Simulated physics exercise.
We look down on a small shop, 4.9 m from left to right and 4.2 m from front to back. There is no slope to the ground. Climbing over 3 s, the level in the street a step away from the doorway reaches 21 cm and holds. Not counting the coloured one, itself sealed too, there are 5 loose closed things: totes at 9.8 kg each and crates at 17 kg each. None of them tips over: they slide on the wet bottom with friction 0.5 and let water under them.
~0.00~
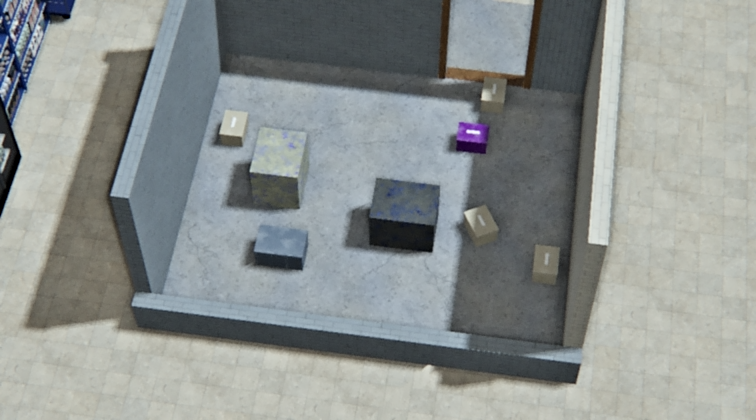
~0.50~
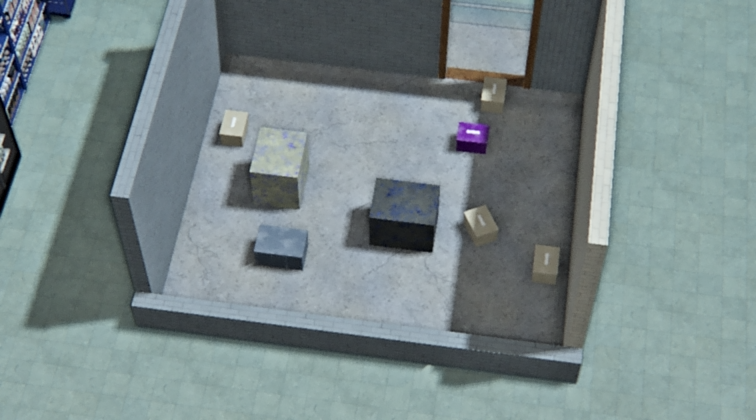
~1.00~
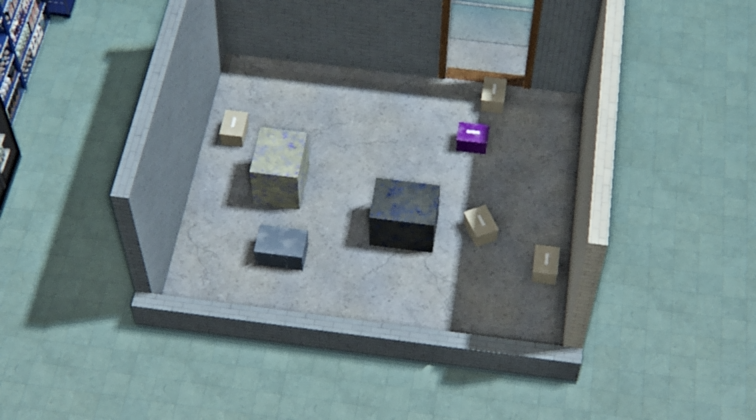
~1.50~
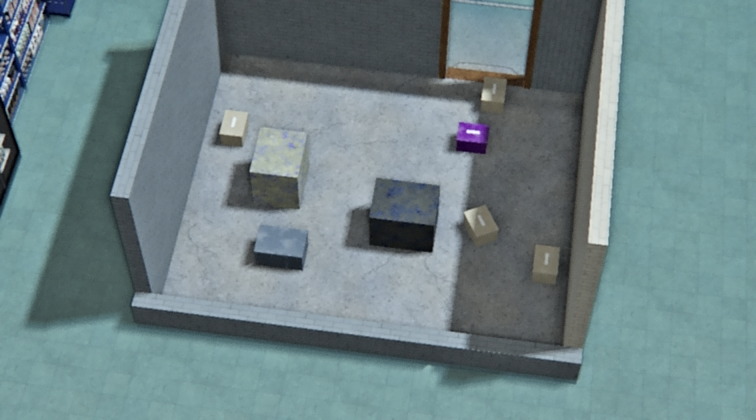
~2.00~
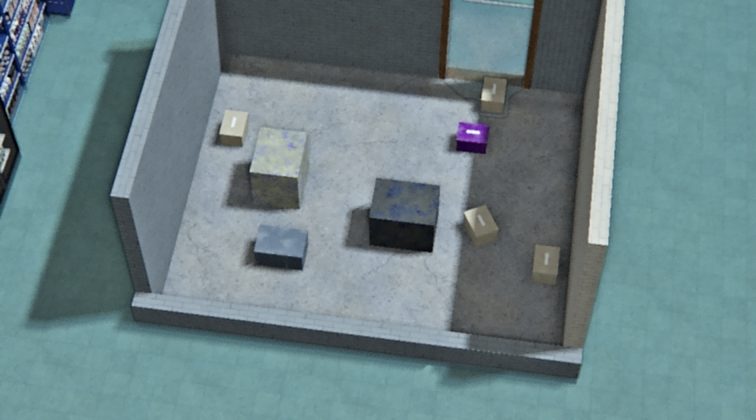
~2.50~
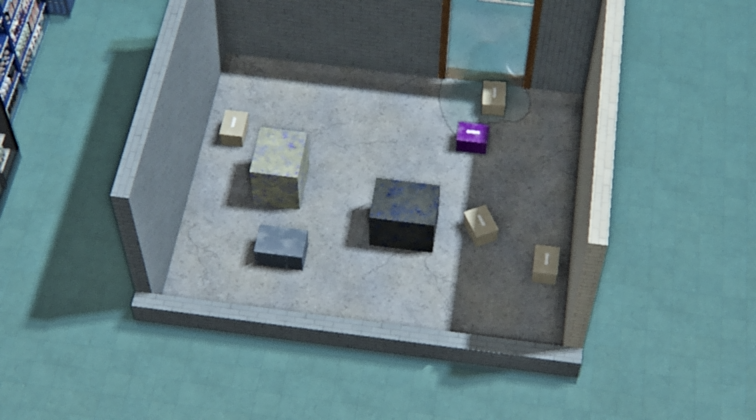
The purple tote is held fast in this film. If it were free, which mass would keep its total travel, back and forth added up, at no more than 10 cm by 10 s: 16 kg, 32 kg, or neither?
Only 32 kg does it.
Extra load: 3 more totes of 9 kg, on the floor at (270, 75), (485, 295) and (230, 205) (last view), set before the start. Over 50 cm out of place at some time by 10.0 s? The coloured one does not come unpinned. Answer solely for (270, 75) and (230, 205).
Respectively, not exceeded and not exceeded.
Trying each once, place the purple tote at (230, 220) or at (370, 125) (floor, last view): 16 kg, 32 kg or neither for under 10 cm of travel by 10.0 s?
Log: Try 1 the lighter pick works; try 2 the lighter pick works.
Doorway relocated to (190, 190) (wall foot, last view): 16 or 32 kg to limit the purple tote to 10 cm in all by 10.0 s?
Then the lighter mass works.
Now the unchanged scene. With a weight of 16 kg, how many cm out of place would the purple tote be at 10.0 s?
Displacement near 80 cm.
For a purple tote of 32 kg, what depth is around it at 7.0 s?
Something like 8 centimetres.
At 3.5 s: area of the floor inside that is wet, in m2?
Near 4.0 m2 in all.
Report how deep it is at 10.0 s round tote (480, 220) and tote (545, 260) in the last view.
5 and 12 cm.
After 3.5 s the purple tote would be 1 cm from its start with 16 kg and 0 cm from its start with 32 kg; 6 cm of water round it then.
After 4.5 s the purple tote would be 35 cm from its start with 16 kg and 0 cm from its start with 32 kg; 7 cm of water round it then.
After 7.0 s the purple tote would be 55 cm from its start with 16 kg and 0 cm from its start with 32 kg; 8 cm of water round it then.
After 10.0 s the purple tote would be 76 cm from its start with 16 kg and 0 cm from its start with 32 kg; 9 cm of water round it then.
